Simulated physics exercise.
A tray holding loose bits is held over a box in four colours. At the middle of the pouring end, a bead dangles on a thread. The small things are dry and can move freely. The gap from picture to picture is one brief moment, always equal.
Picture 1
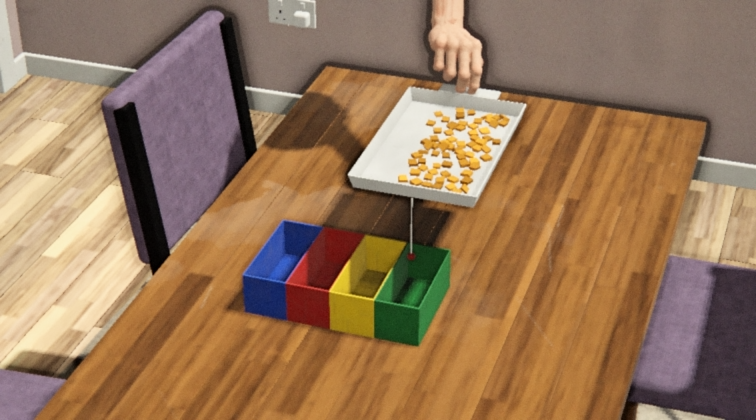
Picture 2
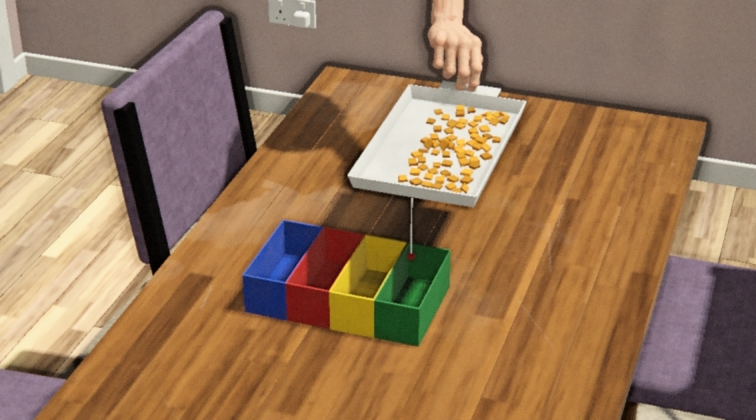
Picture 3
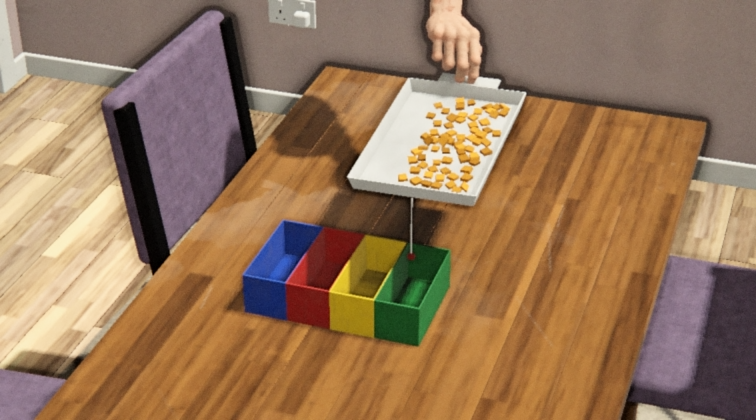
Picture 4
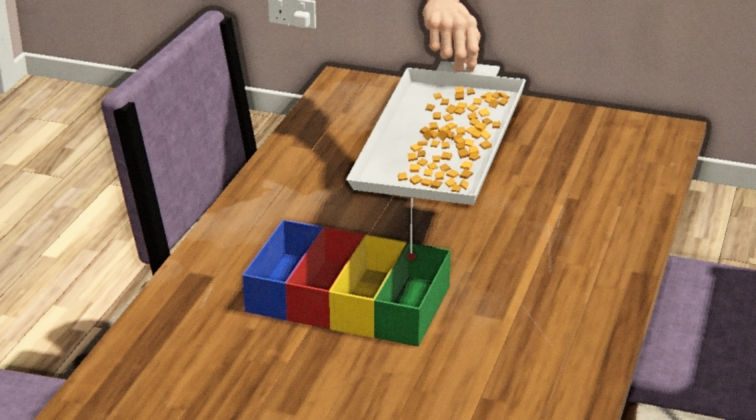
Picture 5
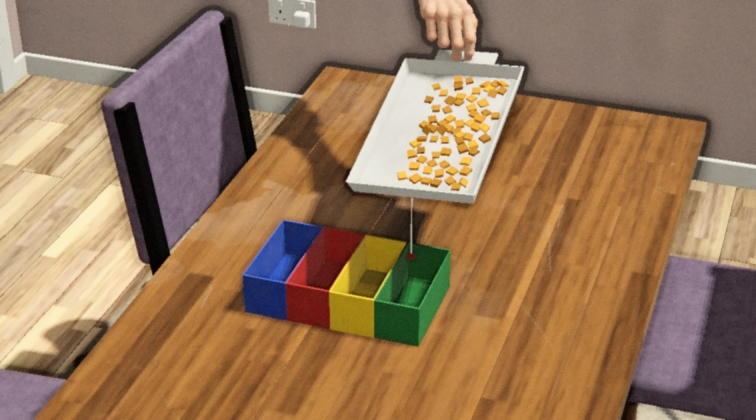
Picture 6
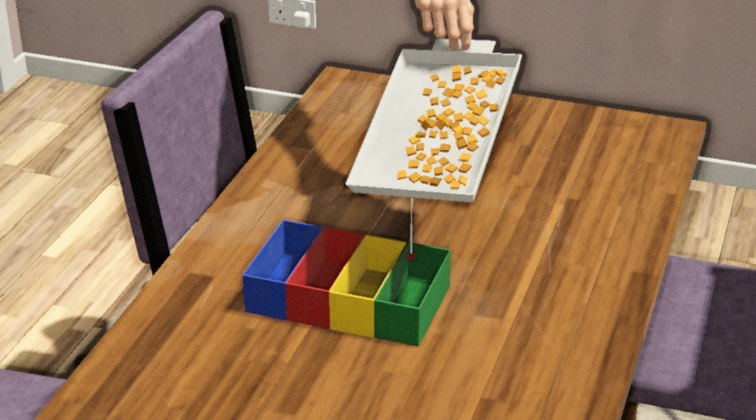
A hand slowly raising the far end of a white tray of small orange crackers above a blue, red, yellow and green box.
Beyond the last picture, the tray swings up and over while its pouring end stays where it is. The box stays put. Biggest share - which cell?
Yellow.
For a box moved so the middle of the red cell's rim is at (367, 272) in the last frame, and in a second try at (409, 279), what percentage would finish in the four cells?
Close to 100 in a hundred, then close to 70 in a hundred.
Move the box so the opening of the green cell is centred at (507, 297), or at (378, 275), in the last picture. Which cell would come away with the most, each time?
Try one: The blue one; try two: The yellow cell.
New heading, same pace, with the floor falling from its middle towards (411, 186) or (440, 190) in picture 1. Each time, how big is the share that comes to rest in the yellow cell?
Respectively close to 40 and 0 in a hundred.
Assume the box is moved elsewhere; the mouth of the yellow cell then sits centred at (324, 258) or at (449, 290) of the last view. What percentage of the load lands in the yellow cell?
Roughly 20% on the first try and 0% on the second.
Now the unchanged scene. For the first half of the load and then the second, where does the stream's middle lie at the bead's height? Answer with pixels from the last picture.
At about (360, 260), then at (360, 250).
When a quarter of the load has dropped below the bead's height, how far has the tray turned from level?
It is at around 90 degrees by then.
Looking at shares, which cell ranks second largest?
That red cell.
Shortly afterwards, tray tipped steeply; all but a few on the tray; only a few falling or outside the box.
Next, tray tipped right over; near a third on the tray; near a quarter in the yellow cell; a little in the red cell; only a few in the green cell; near a quarter falling or outside the box.
Some moments later, tray tipped past a quarter turn; near two thirds in the yellow cell; near a quarter in the red cell; a little in the green cell; only a few falling or outside the box.
In the end, tray tipped past a quarter turn; near two thirds in the yellow cell; near a quarter in the red cell; a little in the green cell; none at all in the blue cell; only a few outside the box.
